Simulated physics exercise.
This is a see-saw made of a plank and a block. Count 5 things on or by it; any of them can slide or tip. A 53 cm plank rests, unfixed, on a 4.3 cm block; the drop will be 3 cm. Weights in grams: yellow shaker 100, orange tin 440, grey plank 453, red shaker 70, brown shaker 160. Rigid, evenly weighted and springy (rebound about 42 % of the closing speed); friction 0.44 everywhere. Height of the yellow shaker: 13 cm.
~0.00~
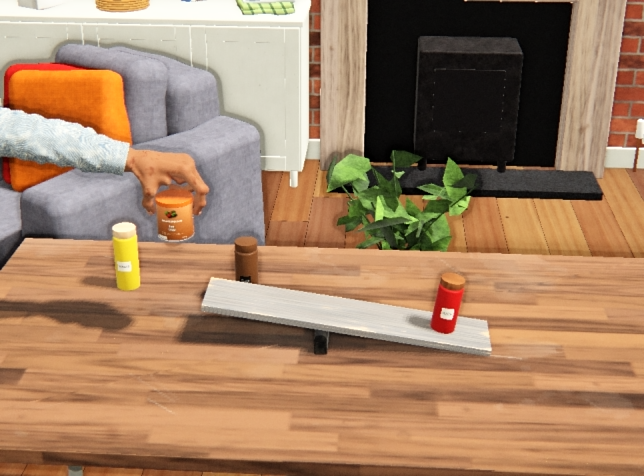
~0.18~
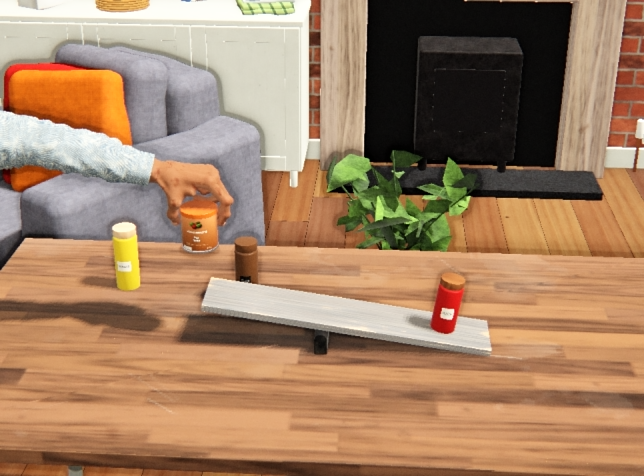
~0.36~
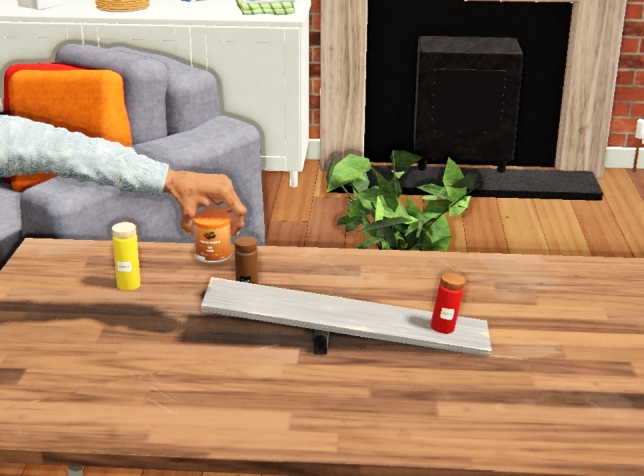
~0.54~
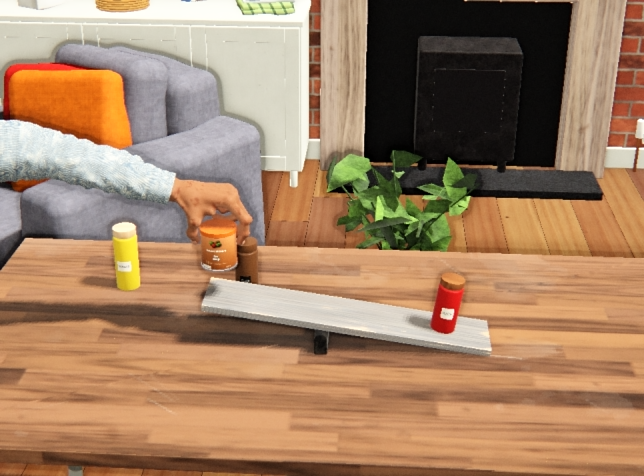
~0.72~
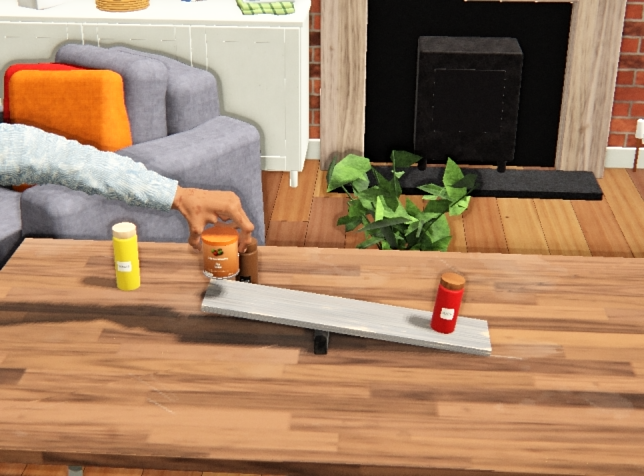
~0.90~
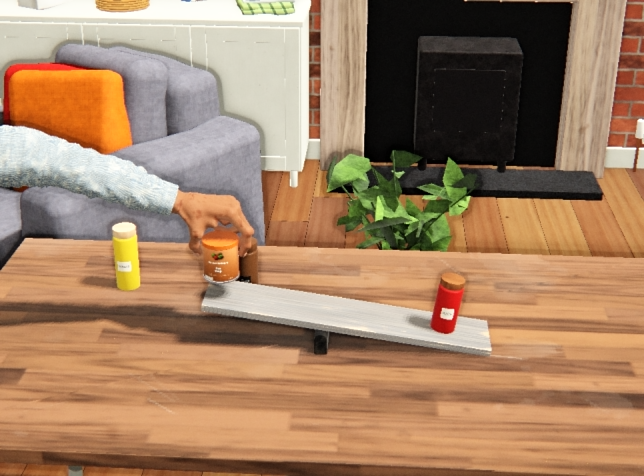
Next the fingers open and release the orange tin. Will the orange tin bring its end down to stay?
The plank ends as it began.
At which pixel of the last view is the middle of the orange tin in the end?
Around (157, 314).
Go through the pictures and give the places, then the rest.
In the first picture, 11 cm from its drop point; orange tin (175, 216); yellow shaker (126, 257).
In the second picture, 7 cm from its drop point; orange tin (199, 226); red shaker (448, 303).
In the third picture, 4 cm from its drop point; orange tin (213, 236); yellow shaker (126, 257).
In the fourth picture, 2 cm from its drop point; orange tin (219, 245); red shaker (448, 303).
In the fifth picture, 1 cm from its drop point; orange tin (221, 253); yellow shaker (126, 257).
The sixth picture shows held still over the plank; orange tin (221, 257); red shaker (448, 303).
Around 1.20 s, plank at 12°, tipped the other way; orange tin shifted 9 cm near (222, 301); red shaker at 22° to upright.
Around 1.30 s, plank at 8°, tipped the other way; orange tin at 32° to upright near (196, 303); red shaker at 41° to upright.
Around 1.50 s, plank at 7°, leaning as at the start; orange tin on its side near (157, 314); red shaker on its side.
Finally (3.0 s), plank at 8°, leaning as at the start; on their side or leaning hard on the table or plank, orange tin and red shaker; the other 3 still in place (within 4 cm). Final places as that camera would see them, orange tin near (157, 314). The plank finishes with the same end low.
